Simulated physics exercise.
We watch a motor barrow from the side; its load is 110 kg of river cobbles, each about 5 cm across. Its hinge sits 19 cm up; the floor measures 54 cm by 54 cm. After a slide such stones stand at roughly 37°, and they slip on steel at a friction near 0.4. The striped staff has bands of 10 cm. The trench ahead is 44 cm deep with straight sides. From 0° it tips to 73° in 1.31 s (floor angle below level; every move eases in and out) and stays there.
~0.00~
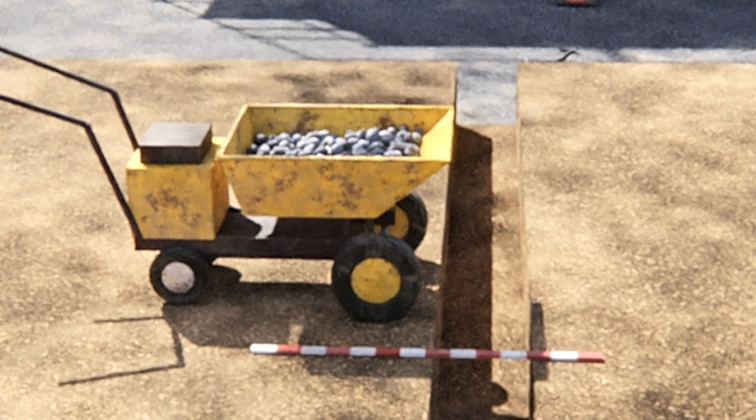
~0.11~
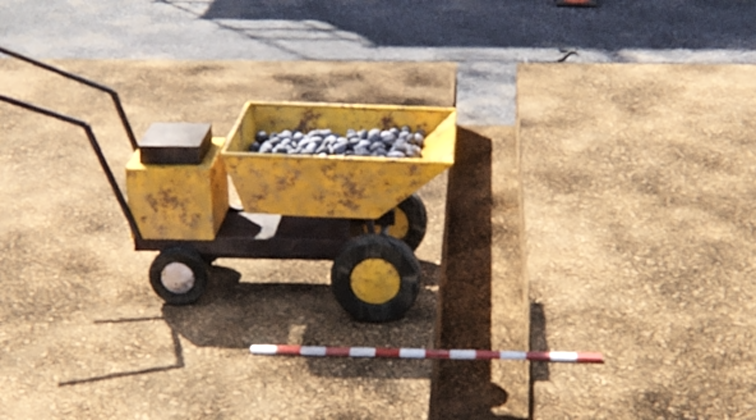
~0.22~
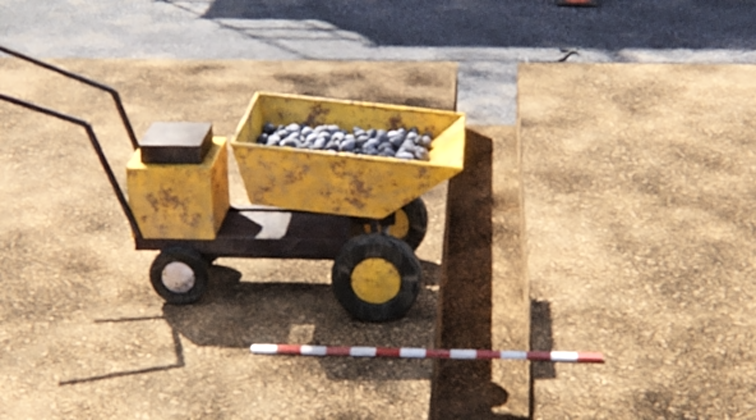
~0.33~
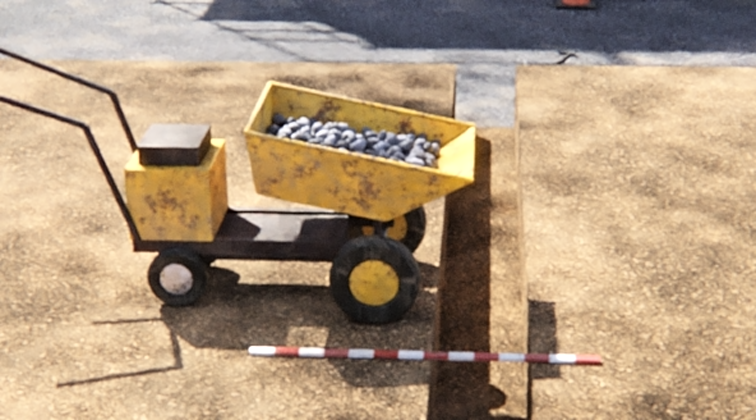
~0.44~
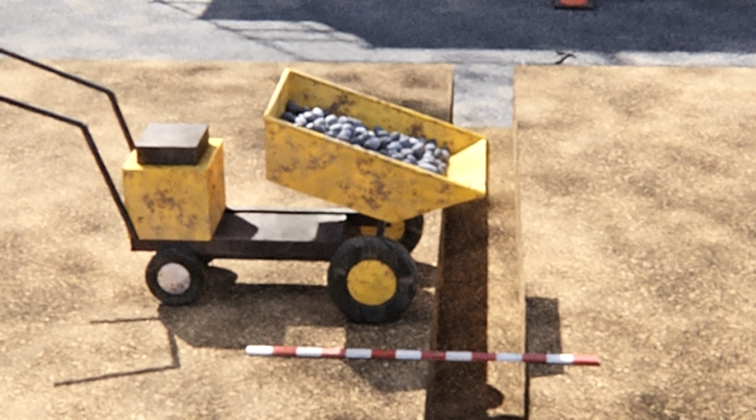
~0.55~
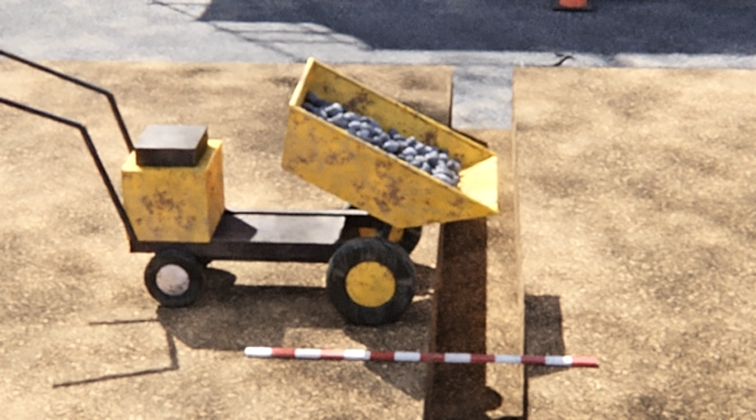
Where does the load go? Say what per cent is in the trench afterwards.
Some 6 per cent of it.
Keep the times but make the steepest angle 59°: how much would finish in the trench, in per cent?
It would be near 30 per cent.
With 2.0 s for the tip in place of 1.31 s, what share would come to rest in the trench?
It would be near 10 per cent.
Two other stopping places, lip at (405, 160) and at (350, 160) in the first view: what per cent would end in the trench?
About 80 and 100 per cent.
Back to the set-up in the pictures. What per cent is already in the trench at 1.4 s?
About 5 per cent by then.
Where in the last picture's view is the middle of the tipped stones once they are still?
Around (582, 288).
After 1.0 s the floor is at 61°; 99 % in the skip, 1 % past the trench; the foremost stones are at (528, 261).
After 1.4 s the floor is at 73°; 49 % in the skip, 3 % in the trench, 49 % past the trench; the foremost stones are at (654, 299).
After 1.8 s the floor is at 73°; 27 % in the skip, 4 % in the trench, 68 % past the trench; the foremost stones are at (745, 301).
After 3.7 s the floor is at 73°; 25 % in the skip, 6 % in the trench, 69 % past the trench; the foremost stones are past the picture's edge.
